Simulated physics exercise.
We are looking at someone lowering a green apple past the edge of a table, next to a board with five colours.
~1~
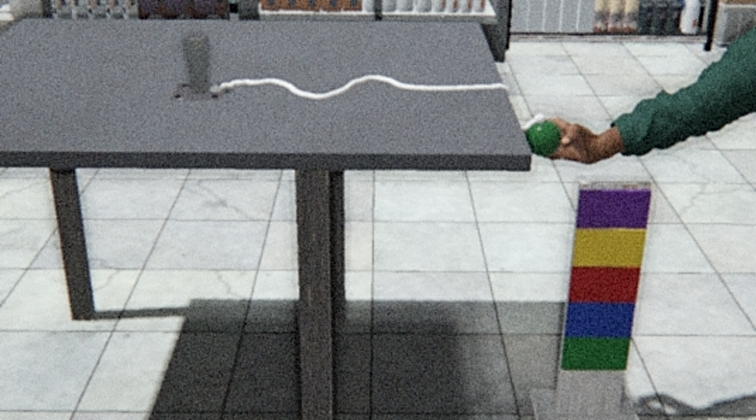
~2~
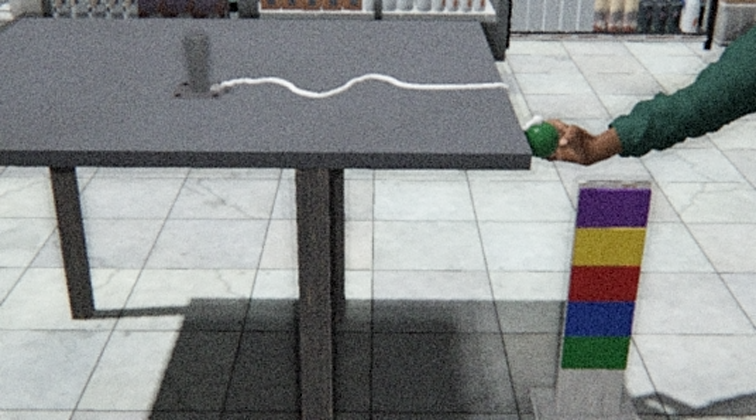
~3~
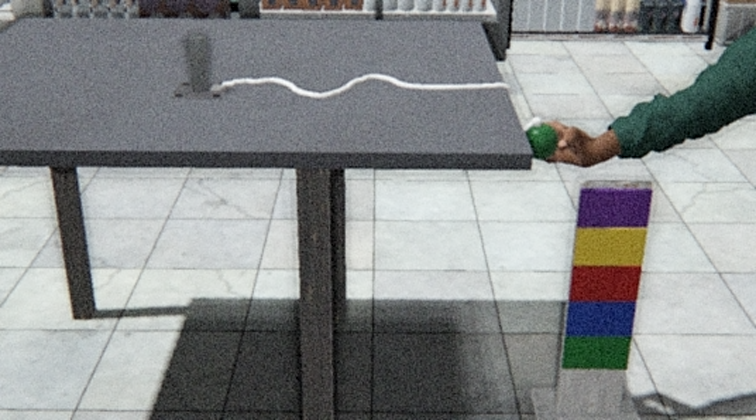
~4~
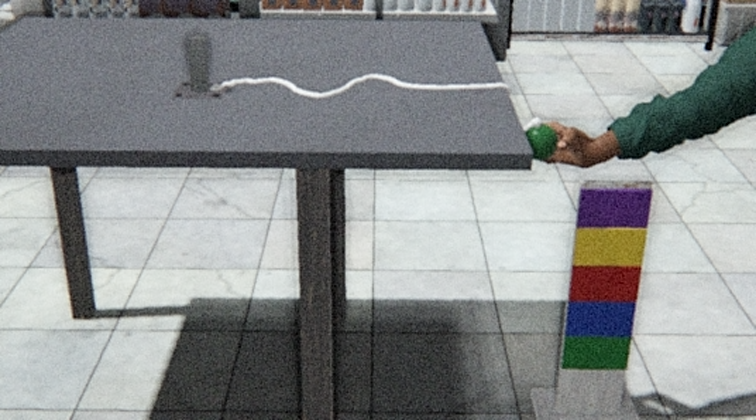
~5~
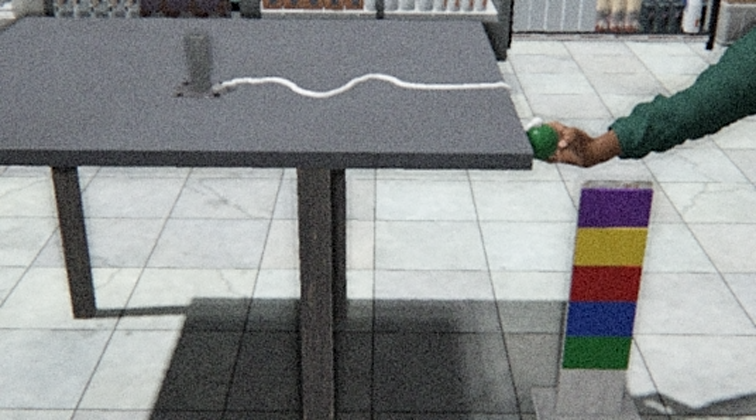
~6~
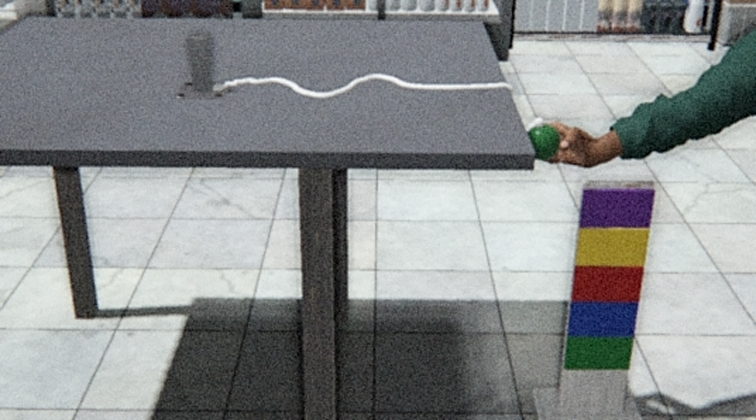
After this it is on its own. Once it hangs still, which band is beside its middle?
Its middle rests at the yellow band.
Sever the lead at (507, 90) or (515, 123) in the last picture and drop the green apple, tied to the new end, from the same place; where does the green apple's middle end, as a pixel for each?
In that order: (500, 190) and (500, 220).
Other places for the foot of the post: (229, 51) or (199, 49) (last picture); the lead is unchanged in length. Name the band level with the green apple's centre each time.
Taking them in turn: Yellow; purple.
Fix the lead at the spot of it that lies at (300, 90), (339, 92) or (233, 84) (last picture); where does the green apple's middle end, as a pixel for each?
The places are (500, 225), (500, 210) and (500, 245).
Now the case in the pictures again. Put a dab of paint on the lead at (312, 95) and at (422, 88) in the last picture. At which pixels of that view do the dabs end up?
At (354, 88), then (509, 92).
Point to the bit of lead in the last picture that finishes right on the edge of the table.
It lies at about (422, 88).
Early on, apple near (477, 255); level with yellow.
Midway, apple near (510, 255); level with yellow.
Finally, apple near (502, 256); level with yellow. The yellow one.
